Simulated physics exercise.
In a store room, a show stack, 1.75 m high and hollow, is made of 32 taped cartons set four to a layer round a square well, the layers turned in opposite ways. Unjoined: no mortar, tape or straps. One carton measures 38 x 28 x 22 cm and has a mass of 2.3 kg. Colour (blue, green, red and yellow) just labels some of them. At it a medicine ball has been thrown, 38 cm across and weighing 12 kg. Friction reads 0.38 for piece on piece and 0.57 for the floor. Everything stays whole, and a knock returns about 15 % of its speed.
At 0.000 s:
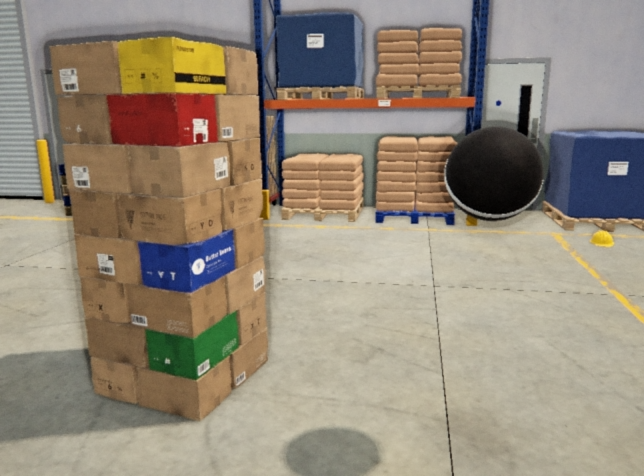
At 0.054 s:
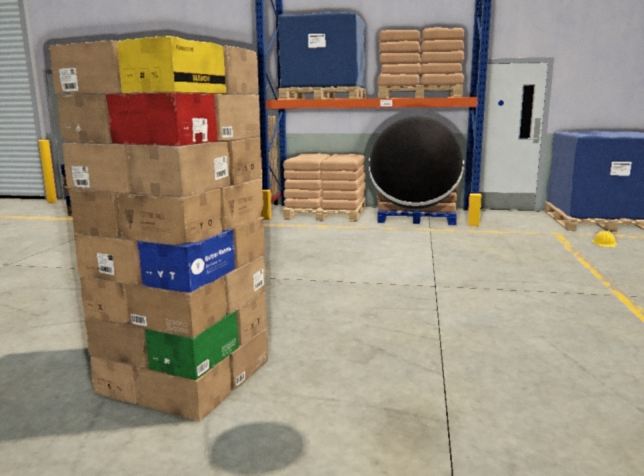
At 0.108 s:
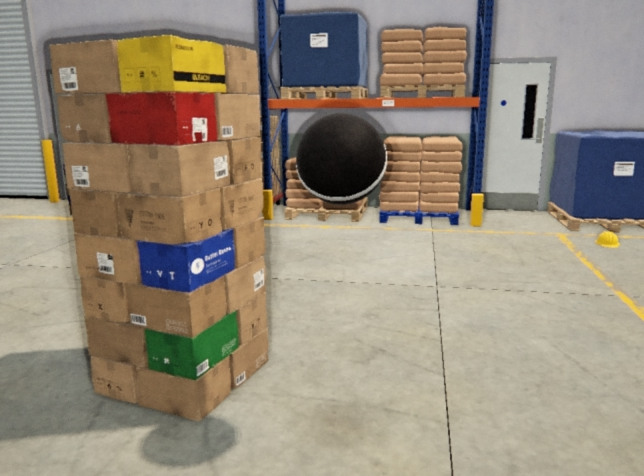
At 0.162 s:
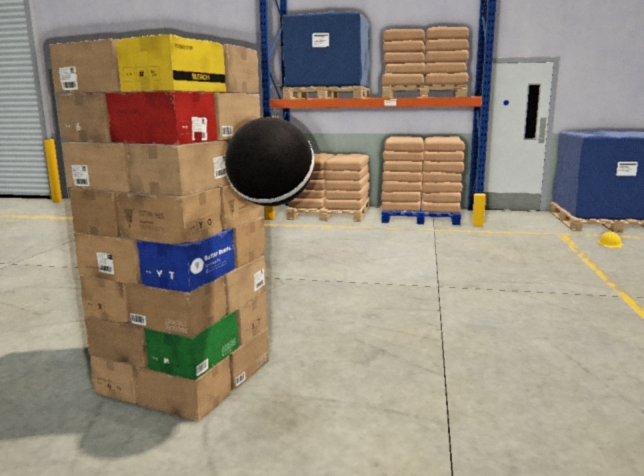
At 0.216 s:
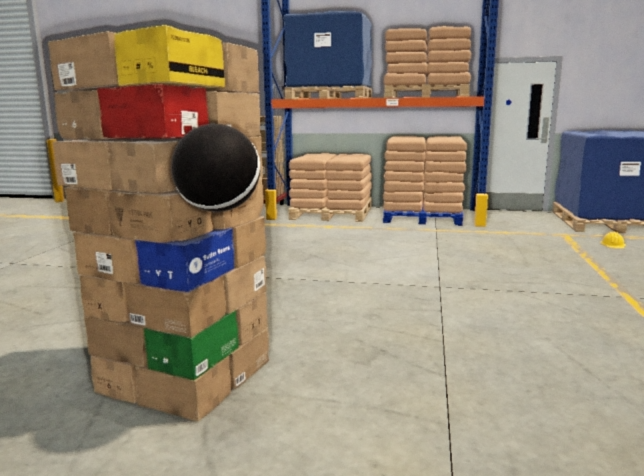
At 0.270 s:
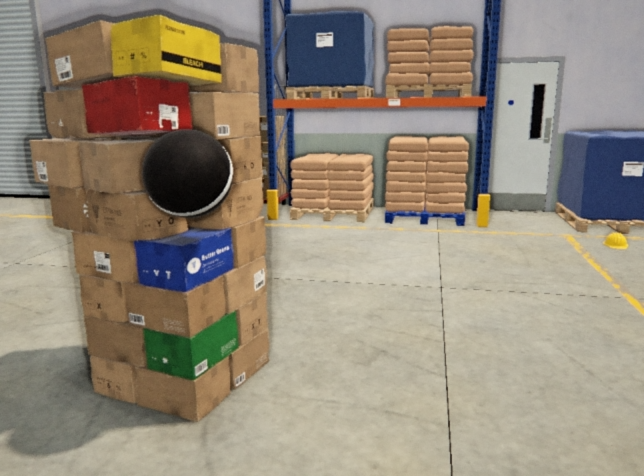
Black ball flying left across a warehouse, striking a tall stack of cardboard boxes and pushing the upper boxes leftward, tilting them.
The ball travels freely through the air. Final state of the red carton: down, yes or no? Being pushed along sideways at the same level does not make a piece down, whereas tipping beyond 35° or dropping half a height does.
Yes.
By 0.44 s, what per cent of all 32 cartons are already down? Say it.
5 percent by then.
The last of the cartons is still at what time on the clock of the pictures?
Somewhere close to 2.5 s.
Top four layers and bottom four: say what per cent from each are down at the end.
Of the top ones 50 percent, of the bottom ones 0 percent.
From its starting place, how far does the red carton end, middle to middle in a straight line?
Roughly 210 cm away.
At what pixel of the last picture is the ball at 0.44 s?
Location: Close to (105, 219).
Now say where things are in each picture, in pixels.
In the first picture (each place is the centre of the face we see best; the camera moves round a little), ball (493, 174) 1.08 m from contact, 5.8 m/s; red carton (142, 120); blue carton (214, 260); yellow carton (202, 68); all as stacked.
Ball (416, 163) 78 cm from contact, 5.7 m/s; red carton (141, 120), in the second picture.
Ball (341, 160) 47 cm from contact, 5.7 m/s; red carton (141, 119), in the third picture.
Ball (270, 162) 16 cm from contact, 5.7 m/s; red carton (141, 118), in the fourth picture.
Ball (217, 168) after contact, 2.4 m/s; red carton (131, 112) moved 42 mm; yellow carton (198, 59) moved 23 mm; steepest lean 3°, the carton at (80, 62); 7 have shifted, in the fifth picture.
Ball (189, 174) after contact, 2.3 m/s; red carton (110, 107) tilted 5°; yellow carton (193, 52) tilted 6°; blue carton (211, 259); steepest lean 8°, the carton at (75, 55); 9 have shifted, in the sixth picture.
By 0.44 s, ball still moving; 1 of the 32 cartons down; red carton moved 35 cm; yellow carton tilted 4°.
By 0.92 s, ball still moving; 4 of the 32 cartons down; red carton tilted 24°; yellow carton tilted 74°, 30 cm lower.
By 1.60 s, ball still moving; 8 of the 32 cartons down; red carton on its side; yellow carton upside down.
When it is over (2.9 s), ball rolling away; 8 of the 32 cartons down; red carton on its side; yellow carton 1.53 m lower; blue carton moved 21 mm. In pixels of the last frame, middles, yellow carton near (46, 455).
